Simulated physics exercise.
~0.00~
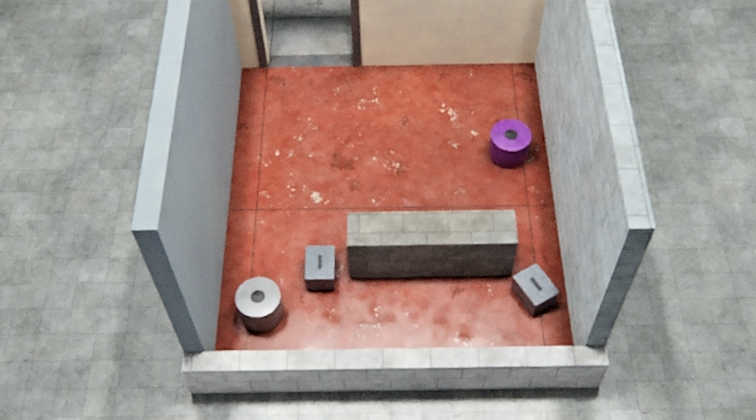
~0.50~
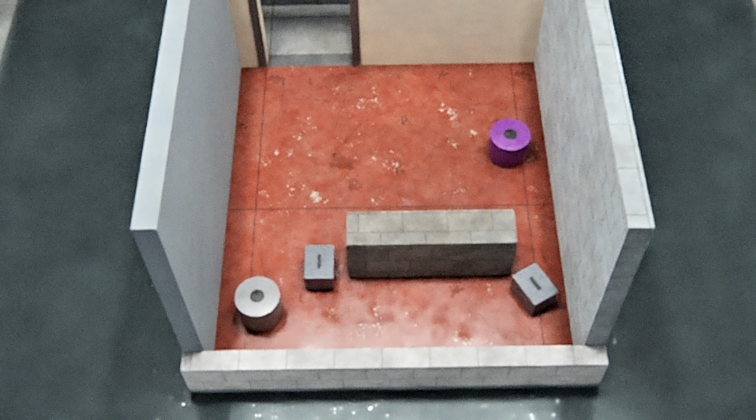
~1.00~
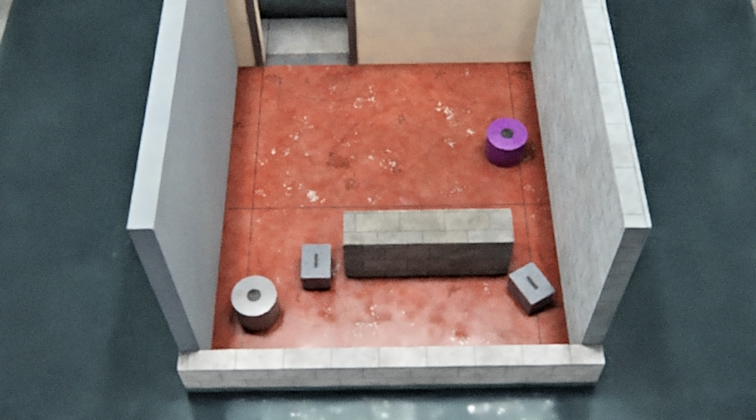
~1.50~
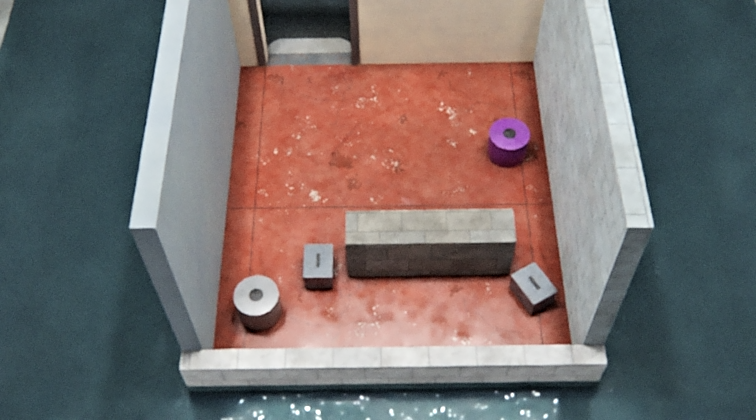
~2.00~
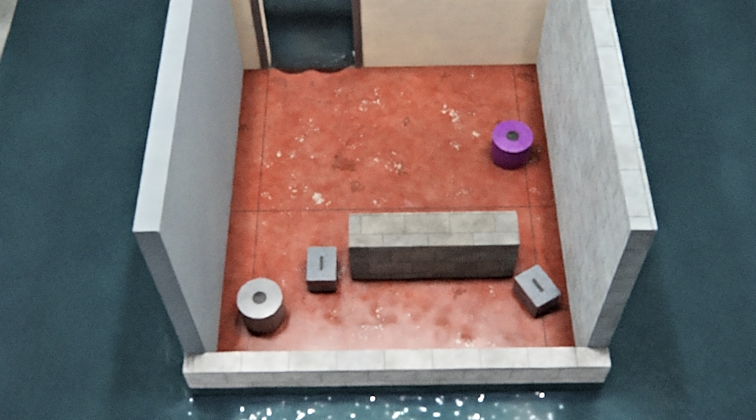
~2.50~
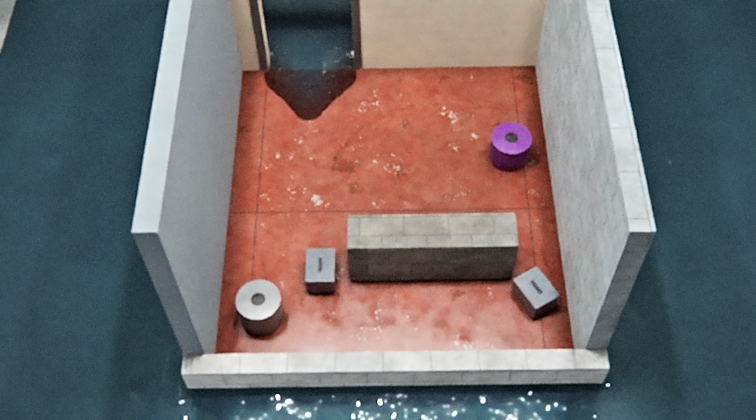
Dark water spreads across the grey paving around a small walled room with a red floor, seen from high above, then slips through the open doorway at the back left and fans onto the floor. A purple tub sits at right, with a grey tub, two grey boxes and a long pale block nearer the front. These all stay put, while the view shifts very slightly.
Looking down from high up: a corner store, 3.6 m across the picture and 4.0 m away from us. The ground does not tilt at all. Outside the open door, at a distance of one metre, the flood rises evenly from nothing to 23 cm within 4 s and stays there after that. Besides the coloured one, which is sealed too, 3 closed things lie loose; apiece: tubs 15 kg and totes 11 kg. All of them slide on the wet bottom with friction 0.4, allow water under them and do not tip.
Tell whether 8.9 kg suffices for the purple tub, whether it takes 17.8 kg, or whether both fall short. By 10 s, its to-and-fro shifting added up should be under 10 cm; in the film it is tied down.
The heavier option is essential.
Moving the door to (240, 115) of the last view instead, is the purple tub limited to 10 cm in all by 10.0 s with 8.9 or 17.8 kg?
Moved there, neither choice works.
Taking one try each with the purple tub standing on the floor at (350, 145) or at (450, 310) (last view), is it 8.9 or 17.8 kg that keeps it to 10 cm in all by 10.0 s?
In turn: Neither is enough; neither is enough.
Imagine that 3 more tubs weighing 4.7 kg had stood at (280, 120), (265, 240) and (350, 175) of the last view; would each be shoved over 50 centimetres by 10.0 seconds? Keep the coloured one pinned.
Listed in turn, they go over the bar, over the bar, over the bar.
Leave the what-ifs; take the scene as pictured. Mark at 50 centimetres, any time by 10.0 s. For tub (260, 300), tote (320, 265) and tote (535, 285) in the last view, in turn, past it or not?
Respectively: Exceeded, exceeded, not exceeded.
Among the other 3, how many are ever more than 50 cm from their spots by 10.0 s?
I get 2.
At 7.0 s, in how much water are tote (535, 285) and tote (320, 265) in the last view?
Around 2 cm and 8 cm.
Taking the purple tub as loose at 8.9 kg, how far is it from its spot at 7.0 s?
Shift: Roughly 0 cm.
After 3.5 s the purple tub would be 0 cm from its start with 8.9 kg and 0 cm from its start with 17.8 kg; 0 cm of water round it then.
After 4.5 s the purple tub would be 0 cm from its start with 8.9 kg and 0 cm from its start with 17.8 kg; 0 cm of water round it then.
After 7.0 s the purple tub would be 0 cm from its start with 8.9 kg and 0 cm from its start with 17.8 kg; 2 cm of water round it then.
After 10.0 s the purple tub would be 57 cm from its start with 8.9 kg and 0 cm from its start with 17.8 kg; 6 cm of water round it then.
